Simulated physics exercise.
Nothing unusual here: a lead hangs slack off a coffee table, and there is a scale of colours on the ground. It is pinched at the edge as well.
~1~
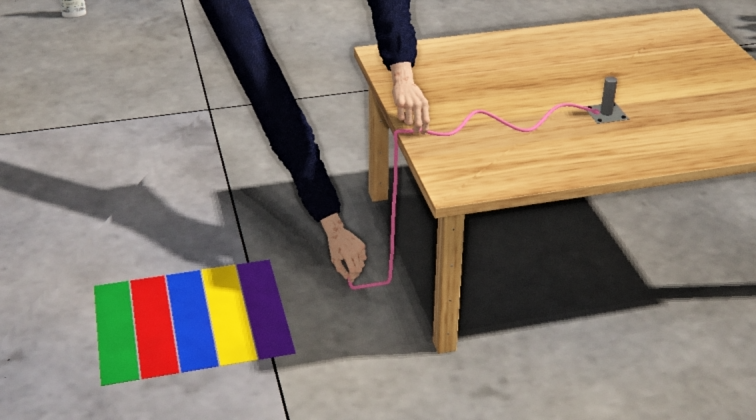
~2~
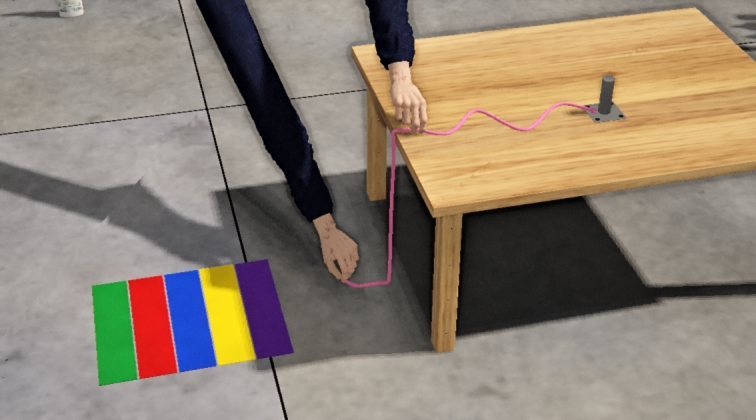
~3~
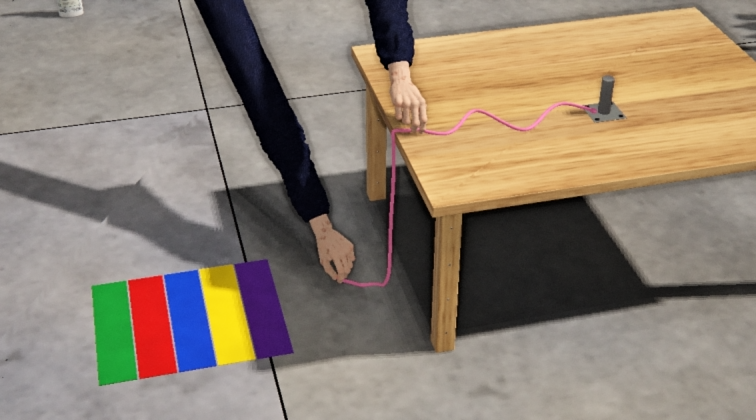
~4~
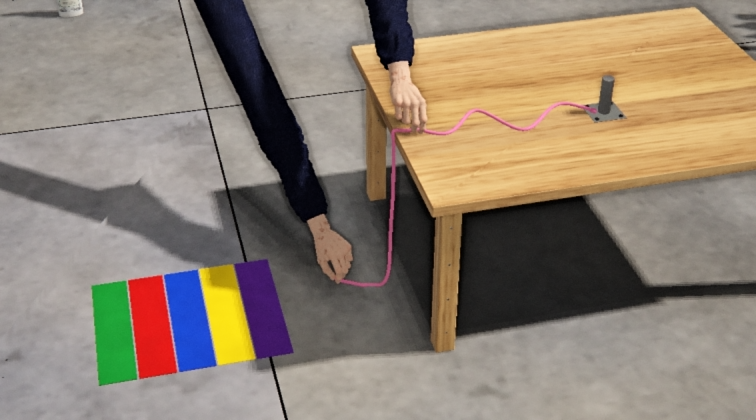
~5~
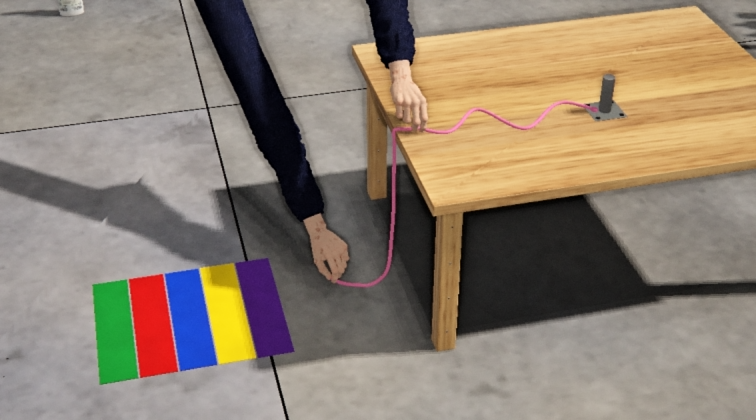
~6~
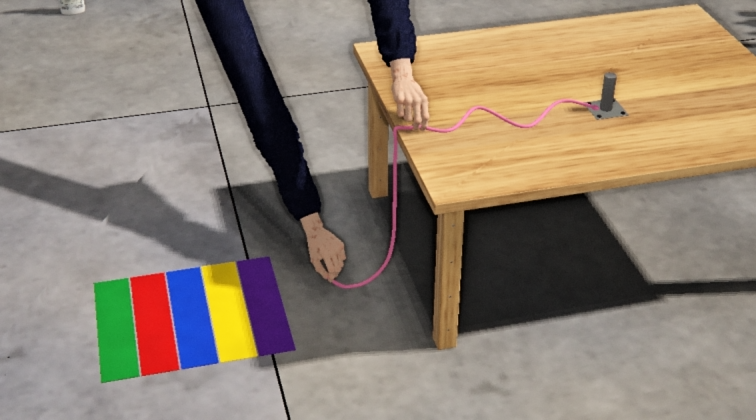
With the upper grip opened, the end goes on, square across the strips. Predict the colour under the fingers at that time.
The red one.
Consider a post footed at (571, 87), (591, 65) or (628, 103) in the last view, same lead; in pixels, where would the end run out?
In order, near (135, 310), (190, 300) and (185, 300).
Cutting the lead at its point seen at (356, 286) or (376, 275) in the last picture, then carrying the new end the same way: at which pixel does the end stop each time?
First (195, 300), then (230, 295).
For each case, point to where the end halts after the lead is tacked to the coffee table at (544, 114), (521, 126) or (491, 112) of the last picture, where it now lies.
Per try (px, approx.): (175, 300); (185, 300); (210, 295).
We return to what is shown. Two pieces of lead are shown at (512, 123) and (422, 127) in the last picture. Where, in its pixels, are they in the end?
Roughly (482, 122) for the first and (366, 160) for the second.
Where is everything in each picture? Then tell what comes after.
End (349, 278); purple (273, 338); yellow (235, 344); blue (197, 350); red (158, 357); green (119, 363), in the first frame.
End (342, 278); lead through (561, 104) (510, 126) (460, 125) (394, 137) (391, 206) (390, 267), in the second frame.
End (338, 279), in the third frame.
End (336, 279); lead through (561, 104) (510, 126) (459, 125) (394, 137) (392, 206) (389, 267), in the fourth frame.
End (332, 279), in the fifth frame.
End (328, 278); lead through (563, 101) (512, 123) (461, 122) (396, 135) (395, 204) (386, 263), in the sixth frame.
Early on, end near (221, 295); over yellow.
Midway, end near (177, 301); over blue.
At the end of the slack, end near (153, 305); over red. The red one.
